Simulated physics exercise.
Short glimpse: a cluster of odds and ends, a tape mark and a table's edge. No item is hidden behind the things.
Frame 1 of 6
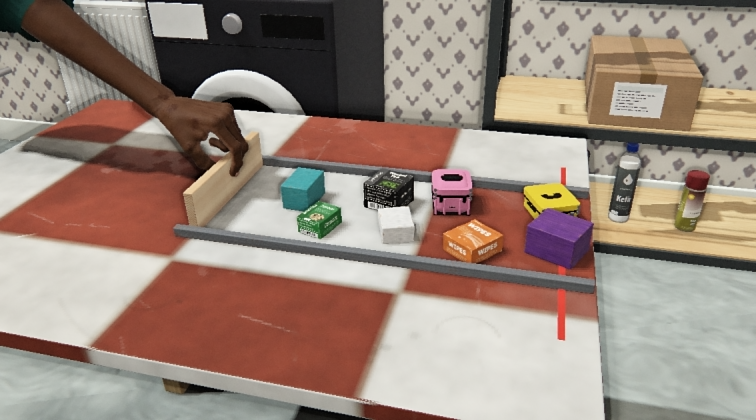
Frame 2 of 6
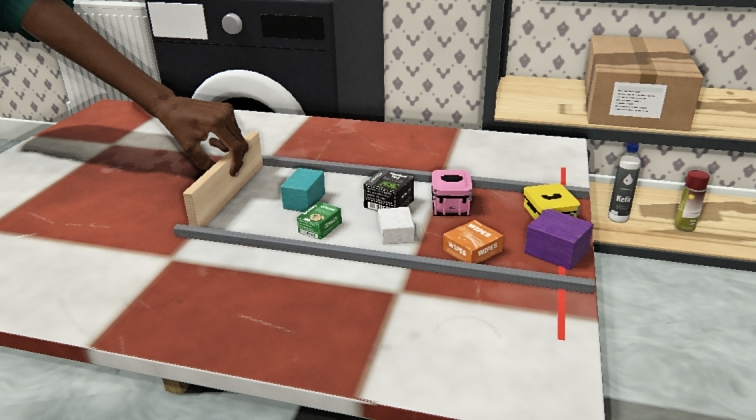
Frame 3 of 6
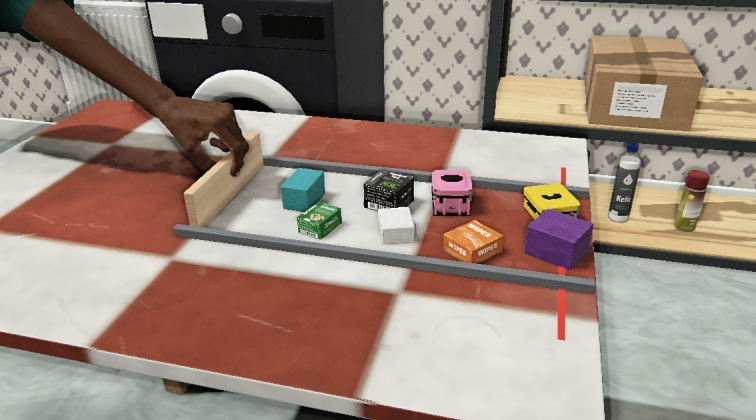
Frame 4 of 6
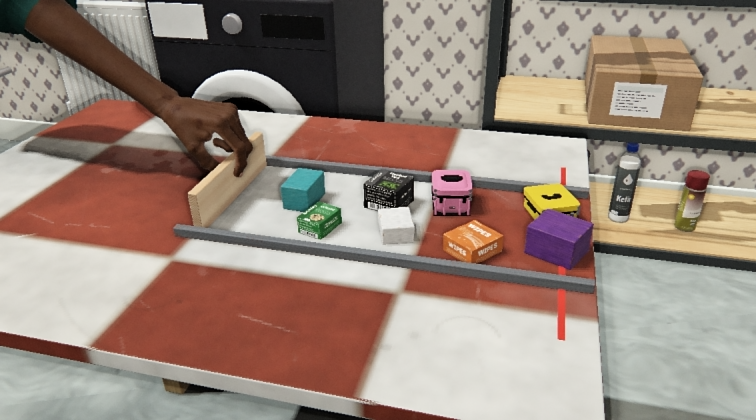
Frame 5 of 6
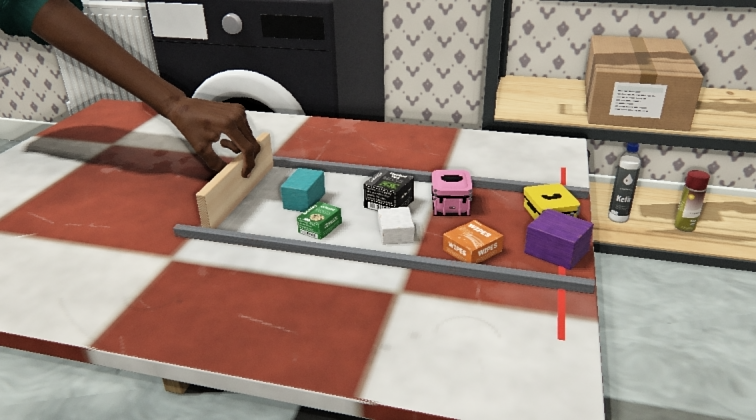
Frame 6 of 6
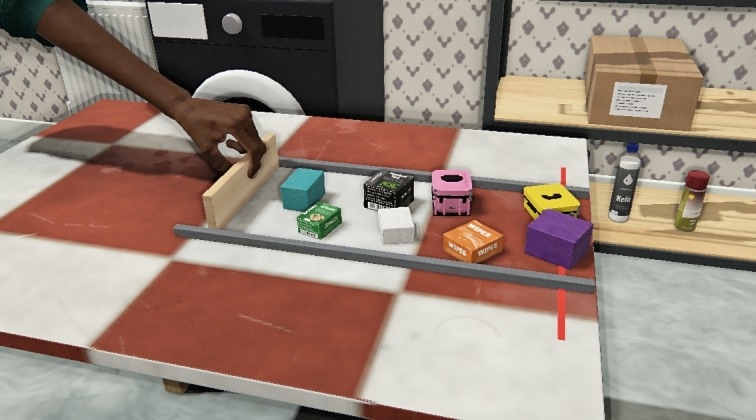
Hand sliding a wooden board slightly right between two rails towards small colourful boxes, which stay still on a checkered table.
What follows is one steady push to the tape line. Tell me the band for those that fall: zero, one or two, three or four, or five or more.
Turns out five or upwards get shoved off the end.
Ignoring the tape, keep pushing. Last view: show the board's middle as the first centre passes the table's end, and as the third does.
The first puts it near (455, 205), the next near (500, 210).
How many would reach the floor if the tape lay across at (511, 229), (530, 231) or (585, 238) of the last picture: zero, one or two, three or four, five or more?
One after another: Either three or four, either three or four, at least five.
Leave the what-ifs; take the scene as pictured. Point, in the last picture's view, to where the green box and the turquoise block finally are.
In the last picture the green box sits around (579, 250) and the turquoise block around (580, 221).
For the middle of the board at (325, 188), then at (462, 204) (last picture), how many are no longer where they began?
At first I count 2, and then 8.
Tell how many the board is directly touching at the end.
That number would be 2.
Early on, none off yet; purple block at rest near (559, 238); yellow case at rest near (550, 206); orange box at rest near (473, 243).
Finally, the number that fall off is five or more; lost, black box, white block, pink case, orange box, yellow case and purple block.
